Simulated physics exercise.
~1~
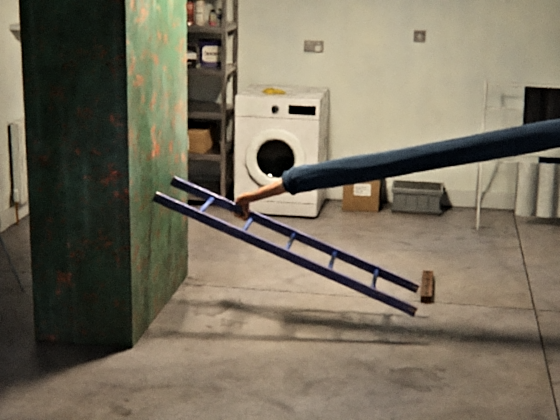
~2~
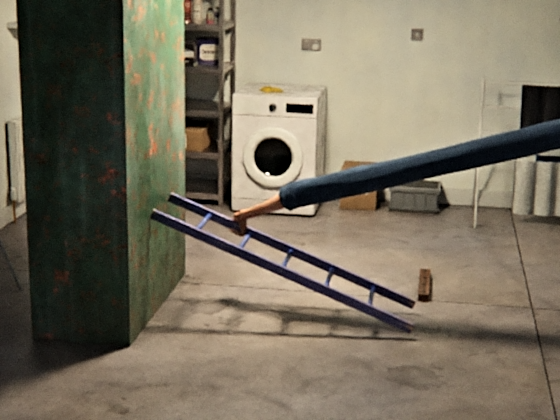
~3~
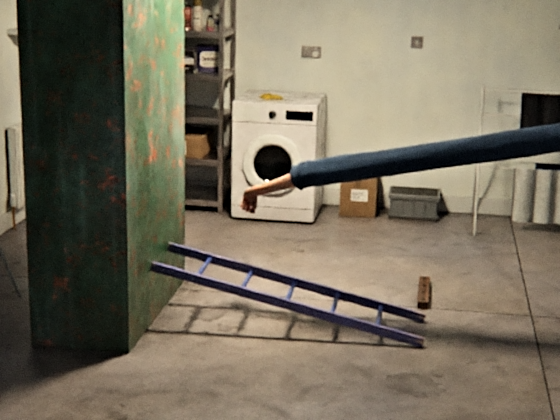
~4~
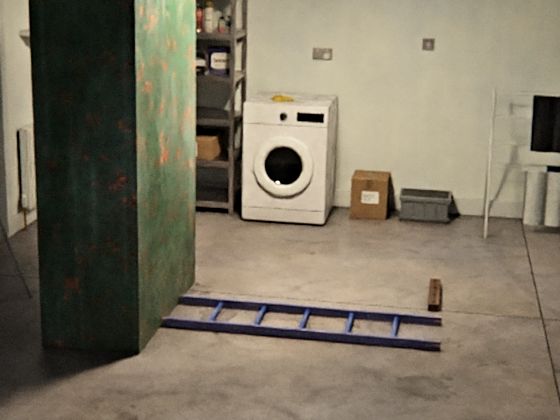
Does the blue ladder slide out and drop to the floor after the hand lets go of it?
Yes, the blue ladder gives way at its feet once the hand lets go. It ends up lying flat on the floor beside the green pillar.
